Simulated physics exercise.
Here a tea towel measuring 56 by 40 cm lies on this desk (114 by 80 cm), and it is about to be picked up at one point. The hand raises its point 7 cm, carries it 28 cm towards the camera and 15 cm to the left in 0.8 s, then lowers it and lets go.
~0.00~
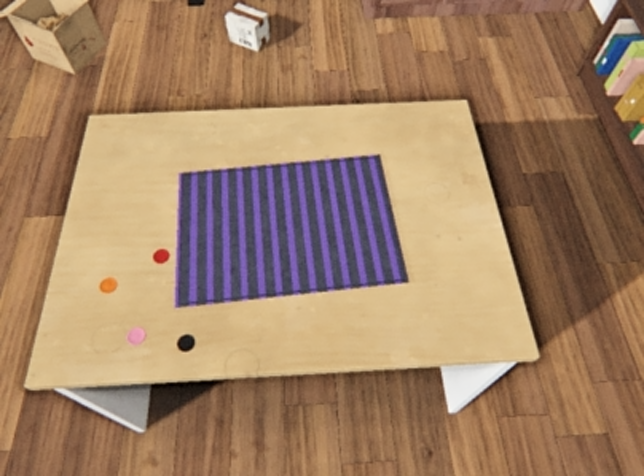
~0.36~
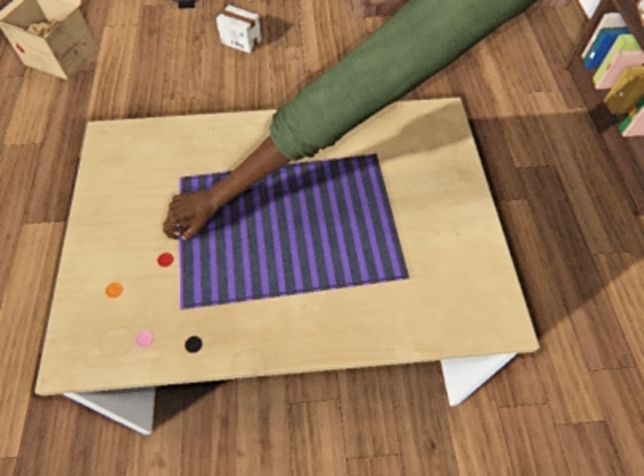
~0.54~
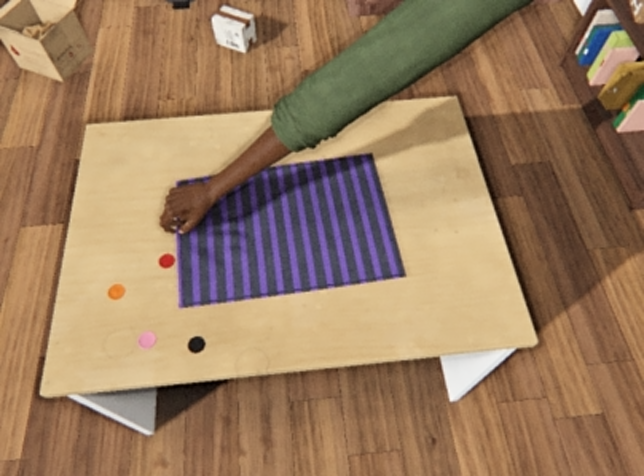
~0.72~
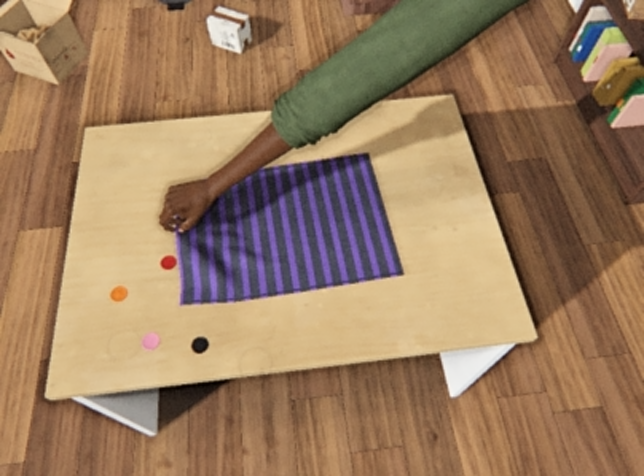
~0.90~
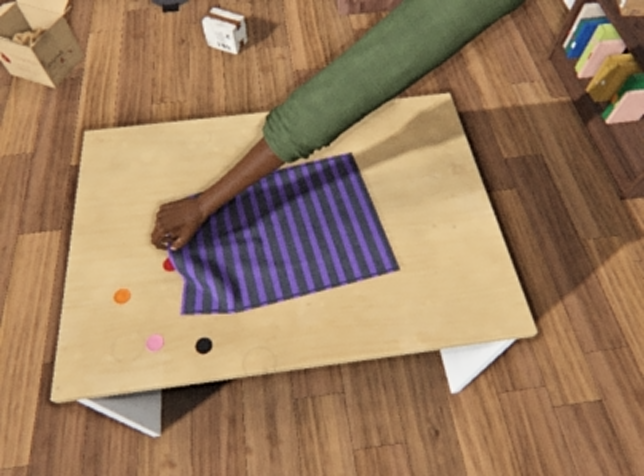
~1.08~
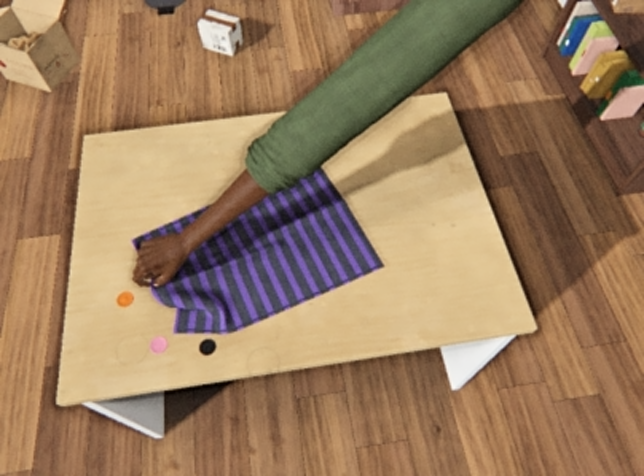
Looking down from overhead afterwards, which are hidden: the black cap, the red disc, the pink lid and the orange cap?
Outcome: The black cap does not stay visible; the red disc does not stay visible; the pink lid does not stay visible; the orange cap does not stay visible.
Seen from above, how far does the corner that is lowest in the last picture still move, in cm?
That corner moves about 8 cm, measured flat, before it rests.
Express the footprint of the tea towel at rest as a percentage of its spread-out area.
Footprint at rest: Approx. 85 % of flat area.
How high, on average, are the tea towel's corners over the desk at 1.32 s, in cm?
Roughly 0 centimetres up.
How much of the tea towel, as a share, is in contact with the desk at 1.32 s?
I'd put it at close to 75 per cent.
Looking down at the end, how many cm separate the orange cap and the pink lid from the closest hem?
Around 5 centimetres, then around 1 centimetres.
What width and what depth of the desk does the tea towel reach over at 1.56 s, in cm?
About 66 cm wide and 52 cm deep.
At 1.3 s, 75 % of it is down, spanning 67 by 51 cm, above red disc, orange cap, black cap, pink lid.
At 1.6 s, 80 % of it is down, spanning 66 by 52 cm, above red disc, orange cap, black cap, pink lid.
At 1.8 s, 80 % of it is down, spanning 66 by 52 cm, above red disc, orange cap, black cap, pink lid.
At 2.0 s, 80 % of it is down, spanning 66 by 52 cm, above red disc, orange cap, black cap, pink lid.
At 3.0 s, 85 % of it is down, spanning 66 by 52 cm, above red disc, orange cap, black cap, pink lid.
